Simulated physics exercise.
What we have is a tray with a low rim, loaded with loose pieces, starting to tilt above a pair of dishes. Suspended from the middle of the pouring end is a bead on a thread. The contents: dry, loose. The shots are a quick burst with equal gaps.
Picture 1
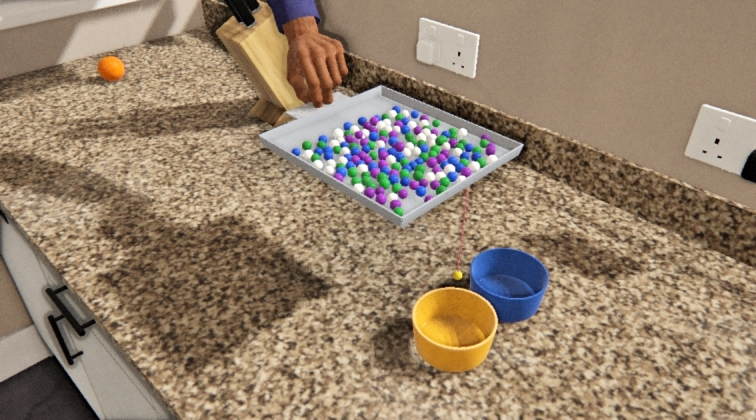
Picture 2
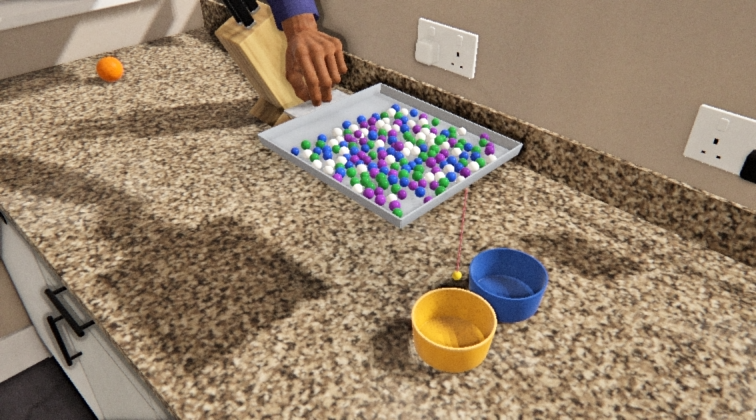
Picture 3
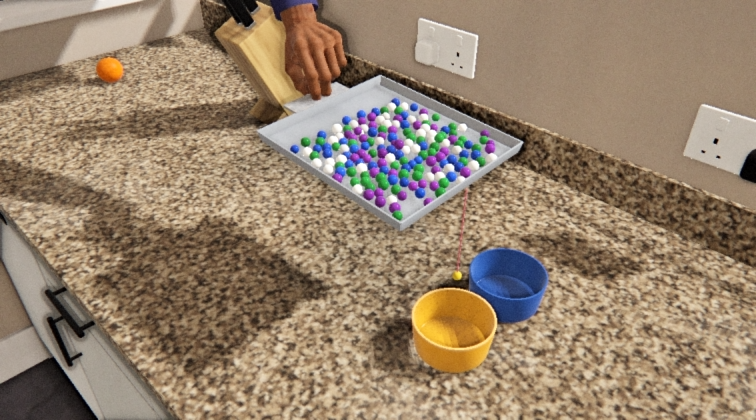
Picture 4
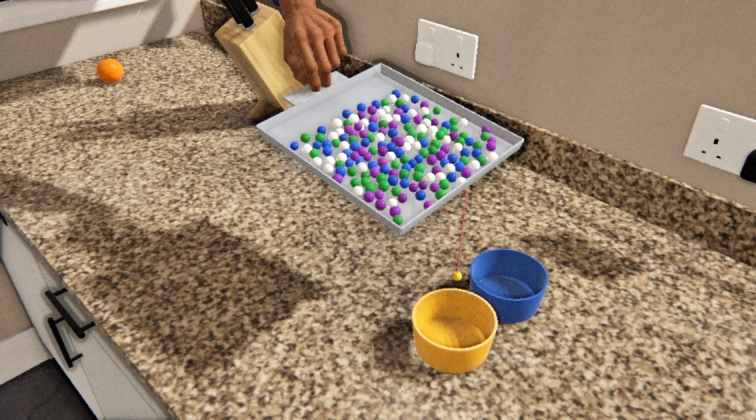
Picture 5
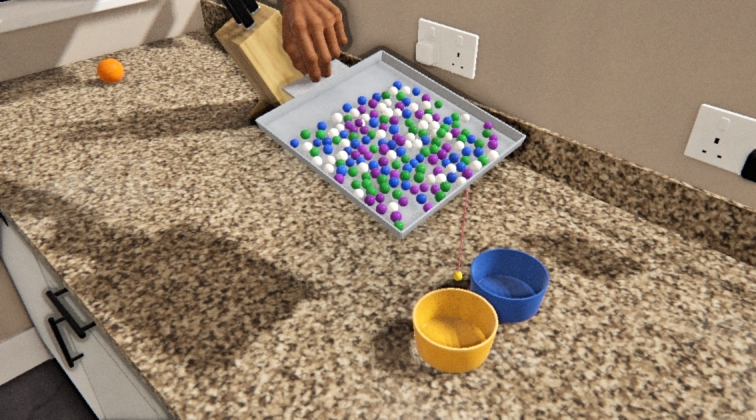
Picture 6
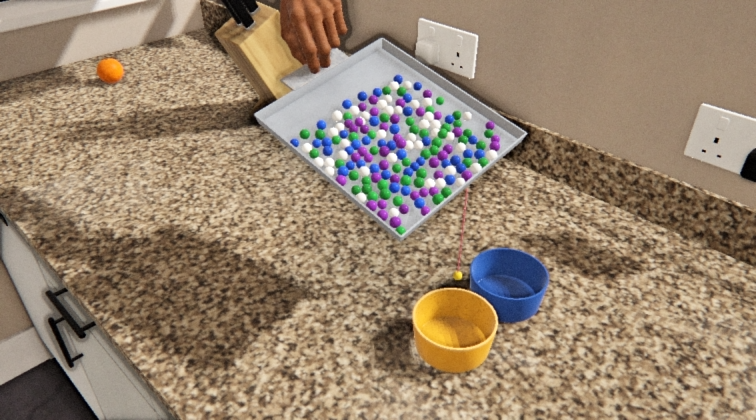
A shallow grey tray of small green, blue, purple and white beads sits on a speckled brown granite kitchen counter, seen from above at an angle by a still camera. A hand grips its far end beside a wooden knife block, with an orange at left and yellow and blue dishes in front. The hand gradually raises and tilts the tray toward its near corner, and the beads shift slightly.
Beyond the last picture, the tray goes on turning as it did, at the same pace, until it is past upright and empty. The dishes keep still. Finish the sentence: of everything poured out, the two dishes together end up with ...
They end up with a minority of it.
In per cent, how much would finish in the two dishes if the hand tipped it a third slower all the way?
About 20 %.
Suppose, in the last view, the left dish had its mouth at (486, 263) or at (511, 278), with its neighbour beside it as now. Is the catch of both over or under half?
Held in all, by try: A smaller portion, then a smaller portion.
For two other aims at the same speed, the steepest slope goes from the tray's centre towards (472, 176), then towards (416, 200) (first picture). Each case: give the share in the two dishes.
Shares: About 80 in a hundred, then about 30 in a hundred.
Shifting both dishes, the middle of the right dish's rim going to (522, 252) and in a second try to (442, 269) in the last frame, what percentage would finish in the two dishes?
First placement: 0 per cent; second placement: 60 per cent.
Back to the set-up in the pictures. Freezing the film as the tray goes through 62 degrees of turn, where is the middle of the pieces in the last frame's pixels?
Somewhere about pixel (406, 188).
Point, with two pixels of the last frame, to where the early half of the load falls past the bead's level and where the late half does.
At (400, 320) for the first part, then at (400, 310) for the others.
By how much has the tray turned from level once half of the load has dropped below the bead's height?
Approx. reading: About 85°.
Soon after the last picture, tray tipped steeply; most on the tray; a stray few in the left dish; a stray few outside both; a small part in the air.
A little later, tray tipped past a quarter turn; a small part on the tray; about a quarter in the left dish; most outside both; a small part in the air.
Later still, tray tipped past a quarter turn; about a quarter in the left dish; most outside both.
By the end, tray tipped past a quarter turn; about a quarter in the left dish; none in the right dish; most outside both.
